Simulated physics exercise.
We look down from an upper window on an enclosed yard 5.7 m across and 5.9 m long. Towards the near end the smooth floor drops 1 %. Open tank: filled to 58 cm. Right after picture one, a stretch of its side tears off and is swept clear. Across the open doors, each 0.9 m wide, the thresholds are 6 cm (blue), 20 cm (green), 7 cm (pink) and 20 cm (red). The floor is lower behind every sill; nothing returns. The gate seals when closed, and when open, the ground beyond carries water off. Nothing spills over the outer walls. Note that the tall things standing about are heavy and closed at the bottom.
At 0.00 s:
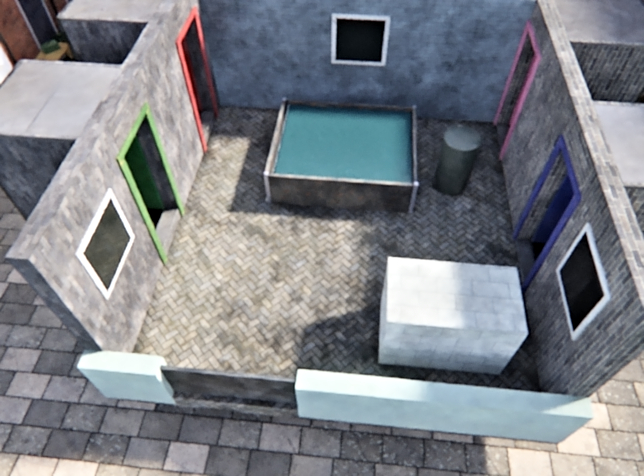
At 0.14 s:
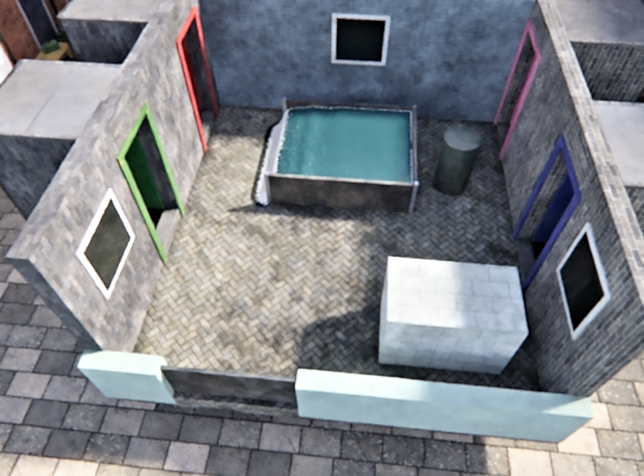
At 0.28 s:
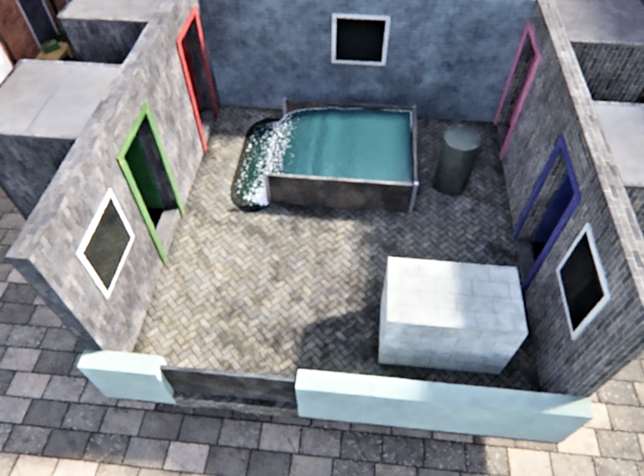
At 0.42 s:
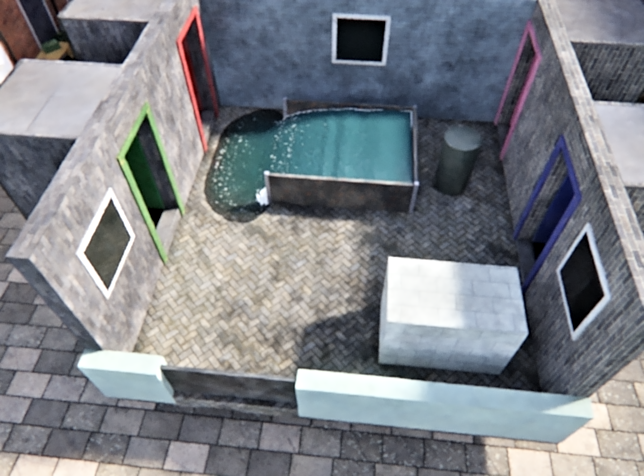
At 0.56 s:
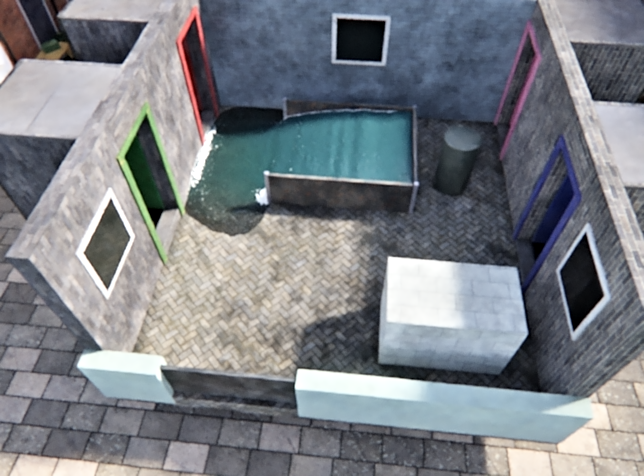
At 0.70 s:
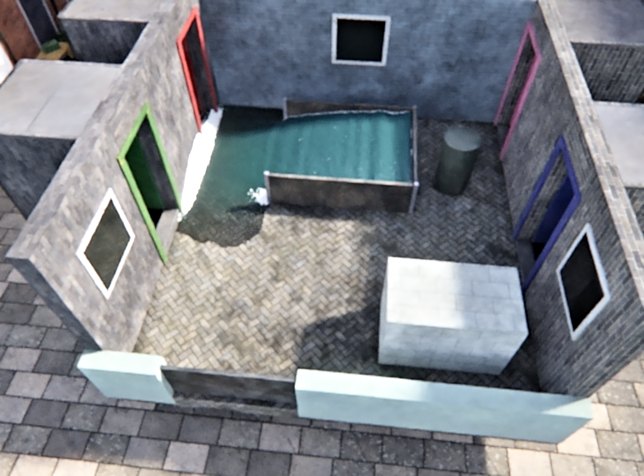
At first, a rectangular open tank of teal water sits whole and still in a walled yard. Then its left side gives way, and foaming water pours through the gap onto the paved floor. The water spreads left in a widening pool, reaching the wall between the red and green doorways, where white foam gathers.
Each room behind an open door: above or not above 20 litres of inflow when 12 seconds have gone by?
The blue door lets in less than the cap, the green door lets in less than the cap, the pink door lets in more than the cap, the red door lets in more than the cap.
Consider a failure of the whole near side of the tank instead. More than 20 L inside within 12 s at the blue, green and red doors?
Blue exceeds; green falls short; red falls short.
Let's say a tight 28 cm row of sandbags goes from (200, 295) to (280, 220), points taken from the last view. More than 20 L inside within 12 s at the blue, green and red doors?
In that case blue gets more than allowed, green gets no more than allowed, red gets more than allowed.
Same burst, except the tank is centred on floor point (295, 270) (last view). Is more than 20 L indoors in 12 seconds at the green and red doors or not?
Green gets more than that, red gets no more than that.
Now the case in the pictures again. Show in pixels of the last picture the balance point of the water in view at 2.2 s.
Pixel position near (274, 174).
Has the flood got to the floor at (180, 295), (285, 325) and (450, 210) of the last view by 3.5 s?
Respectively: Got hit, got hit, was missed.
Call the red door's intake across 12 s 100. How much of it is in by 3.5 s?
Share by then: ~ 95 %.
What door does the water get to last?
Blue.
After 1.4 s water covers 20 % of the floor and is deepest (42 cm) near (210, 164); blue door not reached, green door 16 cm at the sill, 0 L in, pink door not reached, red door 37 cm at the sill, 39 L in.
After 2.2 s water covers 35 % of the floor and is deepest (42 cm) near (220, 109); blue door not reached, green door 20 cm at the sill, 0 L in, pink door not reached, red door 39 cm at the sill, 113 L in.
After 3.5 s water covers 55 % of the floor and is deepest (28 cm) near (125, 374); blue door not reached, green door 14 cm at the sill, 2 L in, pink door 1 cm at the sill, 0 L in, red door 26 cm at the sill, 191 L in.
After 7.0 s water covers 90 % of the floor and is deepest (22 cm) near (527, 414); blue door 7 cm at the sill, 3 L in, green door 7 cm at the sill, 2 L in, pink door 10 cm at the sill, 140 L in, red door 7 cm at the sill, 200 L in.
After 12.0 s water covers 100 % of the floor and is deepest (14 cm) near (125, 374); blue door 8 cm at the sill, 7 L in, green door 8 cm at the sill, 2 L in, pink door 7 cm at the sill, 150 L in, red door 7 cm at the sill, 200 L in.
